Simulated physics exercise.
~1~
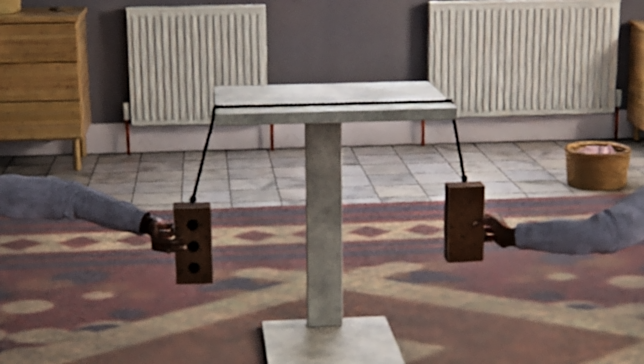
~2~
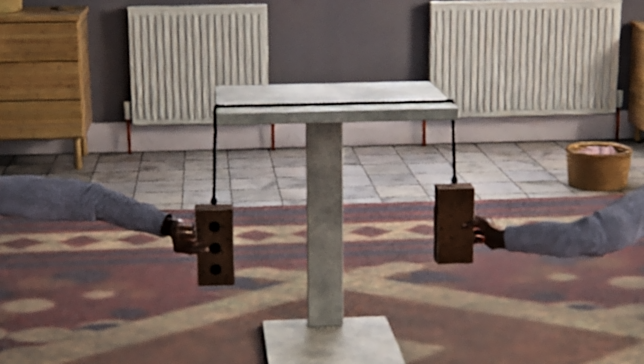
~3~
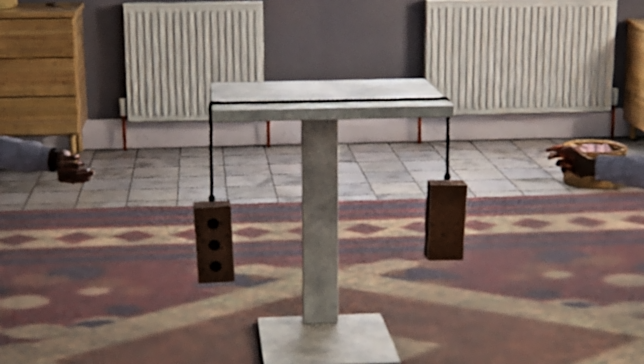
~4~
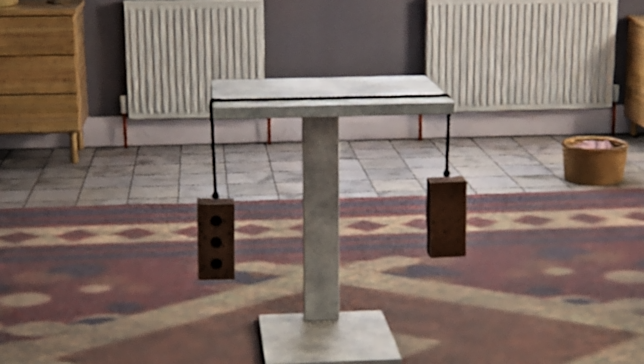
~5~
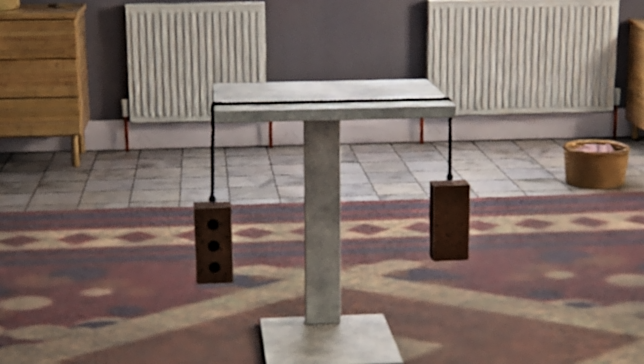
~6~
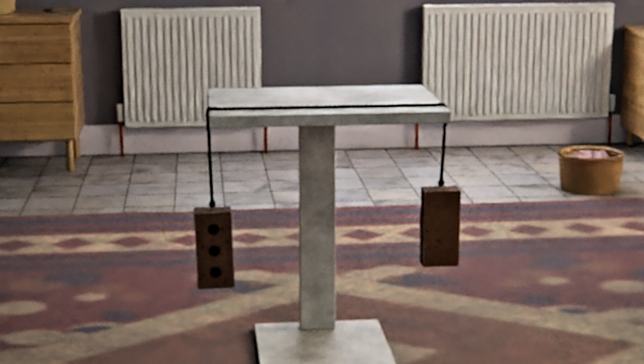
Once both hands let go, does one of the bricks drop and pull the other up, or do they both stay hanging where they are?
They both stay hanging where they are. The cord stays still over the table, with neither brick sinking or rising.
Two reddish-brown bricks hang from a black cord laid across the top of a small pale grey table, one on each side, in a room with white radiators, wooden drawers and a patterned red rug, seen from the front by a slightly swaying camera. The left brick shows dark round holes and hangs a little lower than the right one. At first a hand from each side holds a brick out at a slant. The hands bring the bricks in until the cord hangs straight, then let go and draw back out of view. Both bricks stay hanging at rest.
